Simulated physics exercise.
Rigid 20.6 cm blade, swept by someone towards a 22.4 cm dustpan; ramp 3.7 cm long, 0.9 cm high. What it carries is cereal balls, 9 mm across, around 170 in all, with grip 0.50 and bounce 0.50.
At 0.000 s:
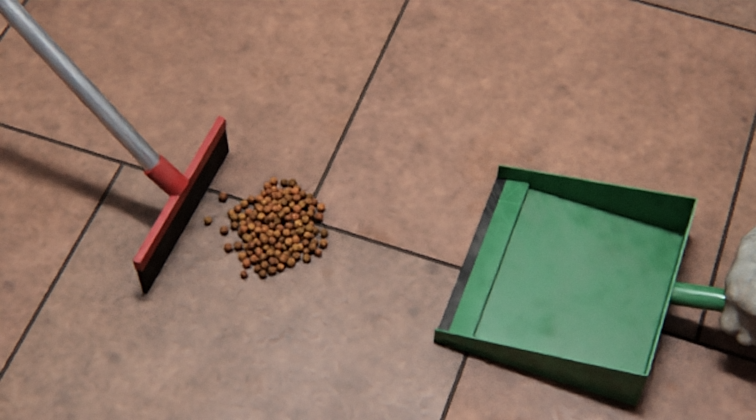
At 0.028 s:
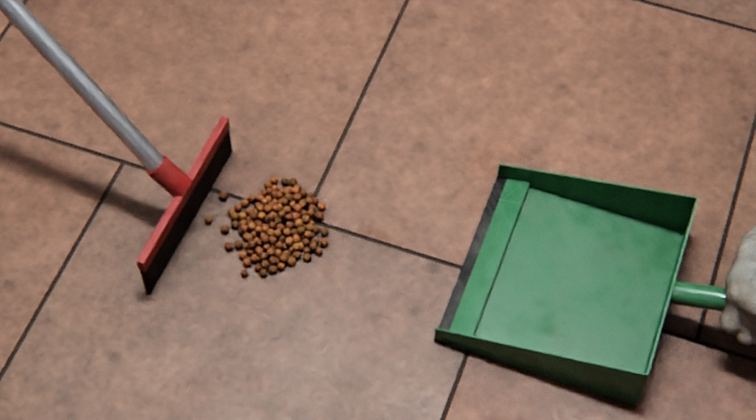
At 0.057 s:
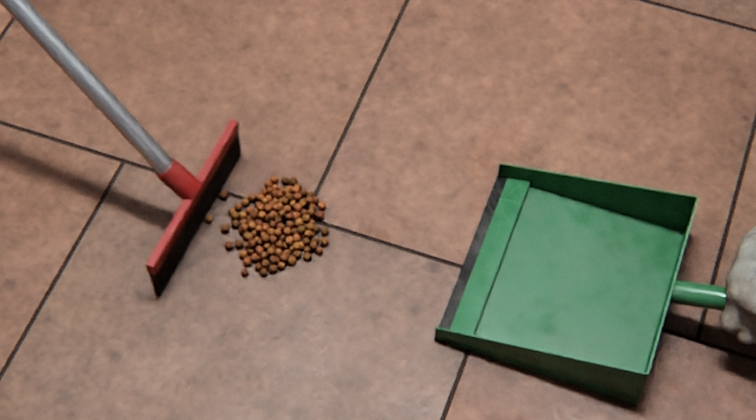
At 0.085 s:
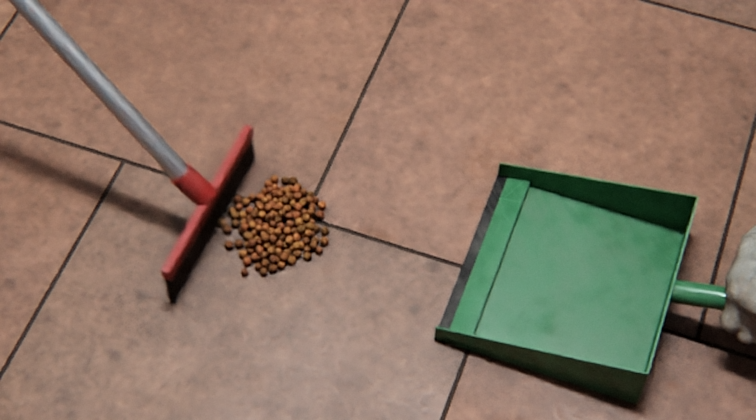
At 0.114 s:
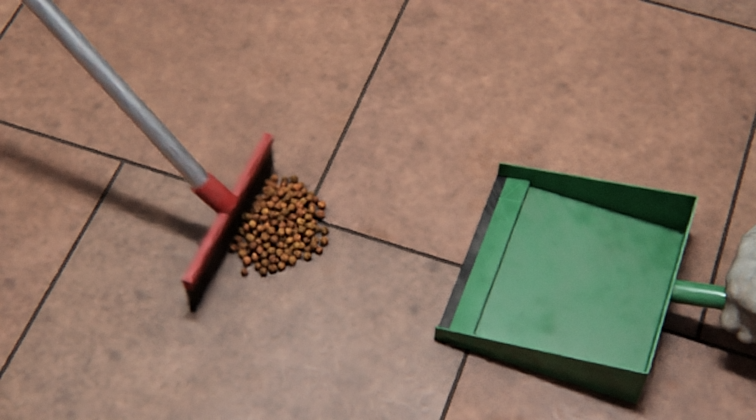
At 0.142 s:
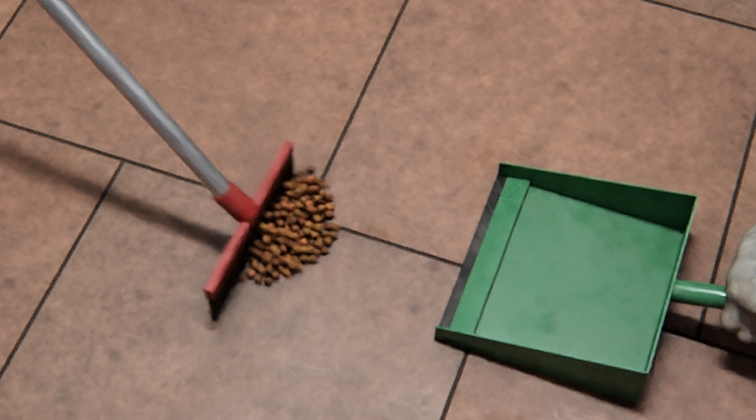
A red blade on a gray handle slid right across brown tiles and pushed into a small pile of brown balls, shifting them slightly, while a gloved hand held a green dustpan still at right.
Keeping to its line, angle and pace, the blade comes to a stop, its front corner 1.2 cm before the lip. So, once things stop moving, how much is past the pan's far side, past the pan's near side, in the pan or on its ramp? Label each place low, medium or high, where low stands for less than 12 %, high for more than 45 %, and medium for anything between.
Far side: Low. Near side: Medium. Pan: High.
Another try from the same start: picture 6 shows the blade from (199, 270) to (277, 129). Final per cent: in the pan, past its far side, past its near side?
Per cent by place - pan 60, far side 0, near side 5.
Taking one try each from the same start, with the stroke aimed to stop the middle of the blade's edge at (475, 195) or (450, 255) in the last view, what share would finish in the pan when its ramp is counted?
Some 45 and 60 per cent.
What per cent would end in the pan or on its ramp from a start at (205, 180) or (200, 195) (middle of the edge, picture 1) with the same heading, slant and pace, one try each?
Close to 55 in a hundred, then close to 55 in a hundred.
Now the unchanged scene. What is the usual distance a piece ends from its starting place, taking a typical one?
It works out to some 26 cm.
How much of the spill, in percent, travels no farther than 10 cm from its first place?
Around 0 percent.
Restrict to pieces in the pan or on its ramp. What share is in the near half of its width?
About 80 %.
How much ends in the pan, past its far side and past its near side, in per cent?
The far side gets 5, the near side 20 and the pan 50.
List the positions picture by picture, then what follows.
Blade from (139, 265) to (221, 125), moved 0.0 cm, 0 of the pieces shifted so far; middle of the pieces at (277, 222); pan at (580, 291), in the first frame.
Blade from (143, 265) to (225, 126), moved 0.4 cm, 0 of the pieces shifted so far; middle of the pieces at (277, 221), in the second frame.
Blade from (153, 269) to (234, 128), moved 1.5 cm, 0 of the pieces shifted so far; middle of the pieces at (278, 220), in the third frame.
Blade from (168, 275) to (248, 134), moved 3.4 cm, 2 of the pieces shifted so far; middle of the pieces at (278, 220), in the fourth frame.
Blade from (189, 284) to (268, 142), moved 5.9 cm, 60 of the pieces shifted so far; middle of the pieces at (282, 228), in the fifth frame.
Blade from (210, 293) to (289, 150), moved 8.5 cm, 167 of the pieces shifted so far; middle of the pieces at (293, 228); pan at (581, 289). The blade's pace is about 0.93 m/s, heading 6 degrees towards the viewer's side, in the sixth frame.
After 0.27 s, middle of the blade 11 cm from the lip; 0 % over the lip, far side 0 %, near side 15 %.
After 0.35 s, middle of the blade 4 cm from the lip; 10 % over the lip, far side 0 %, near side 20 %.
After 0.57 s, middle of the blade 2 cm from the lip; 55 % over the lip, far side 5 %, near side 20 %.
At rest (1.1 s), far side 5 %, near side 20 %, pan 50 %, in front of the lip or behind the blade 25 %.
